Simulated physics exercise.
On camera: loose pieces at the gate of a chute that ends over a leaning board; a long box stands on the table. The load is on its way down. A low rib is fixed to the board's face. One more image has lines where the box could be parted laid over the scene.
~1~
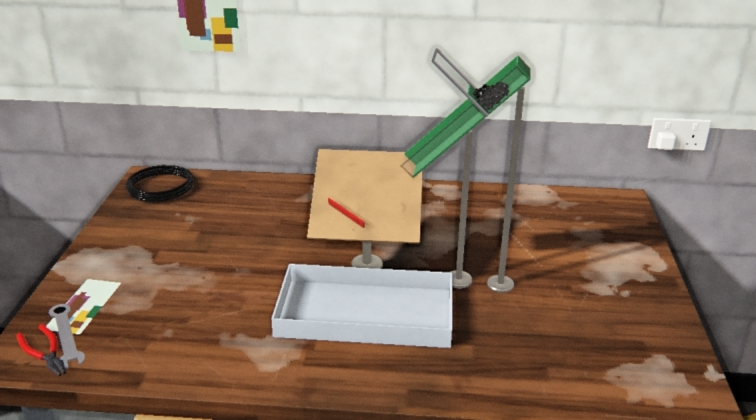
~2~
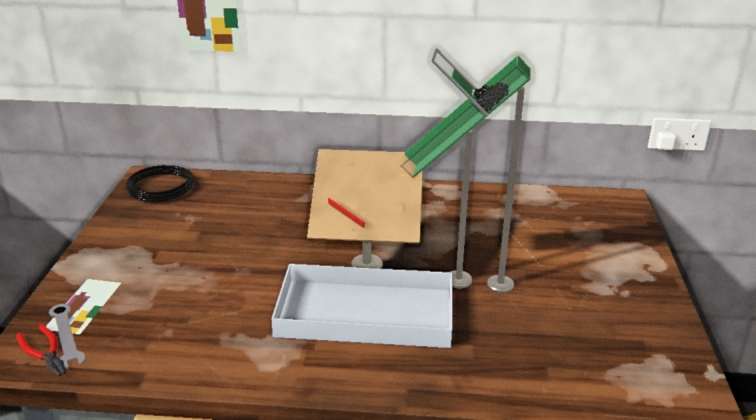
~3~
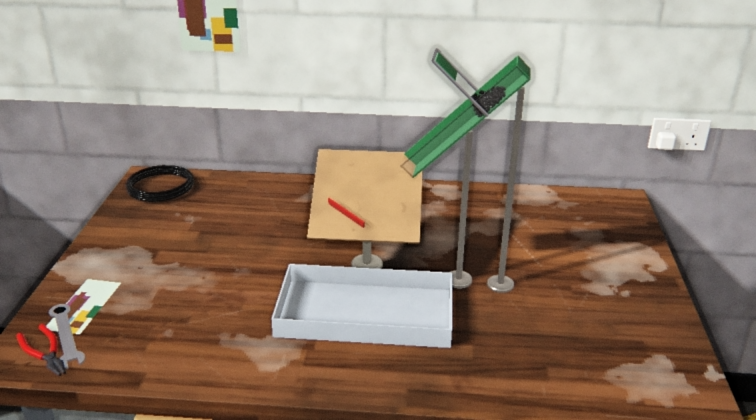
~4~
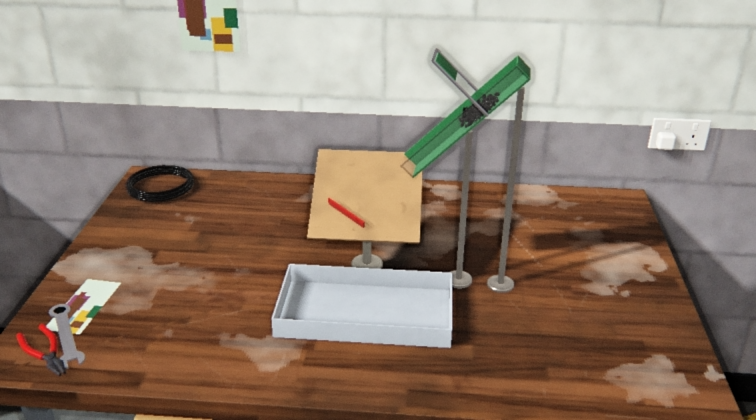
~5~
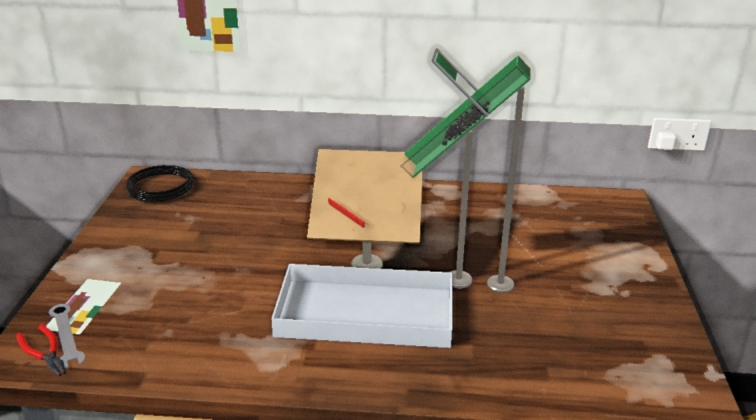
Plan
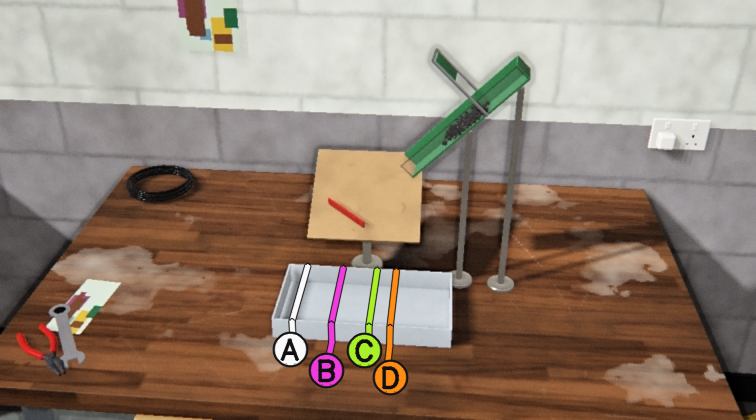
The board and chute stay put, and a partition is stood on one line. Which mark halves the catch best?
Choose C.
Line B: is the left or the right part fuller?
The right side.
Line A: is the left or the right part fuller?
The right side.
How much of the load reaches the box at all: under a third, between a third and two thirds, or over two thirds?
About that: Between a third and two thirds.
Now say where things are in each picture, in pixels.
The first frame shows load behind the gate (491, 94), black beans; lip of the chute (415, 172), sloping fairly steeply.
The second frame shows middle of the board (367, 194), tilted gently; middle of its low edge (363, 240); of its high edge (371, 151).
The third frame shows front corners of the box (272, 319) and (451, 330), empty; front of the load (478, 113).
The fourth frame shows middle of the load (482, 111); its front (463, 124), roughly a quarter of the way to the lip; rib from (328, 198) to (364, 222).
The fifth frame shows middle of the load (464, 120); its front (444, 142), roughly half of the way to the lip.
On the marked copy, line A crosses the front rim at (292, 320); line B crosses the front rim at (331, 322); line C crosses the front rim at (368, 325); line D crosses the front rim at (390, 326).
If A is chosen, of what is caught, just a few on the left of the divider, almost all on the right.
If B is chosen, of what is caught, just a few on the left of the divider, almost all on the right.
If C is chosen, of what is caught, roughly half on the left of the divider, roughly half on the right.
If D is chosen, of what is caught, the larger part on the left of the divider, about a tenth on the right.
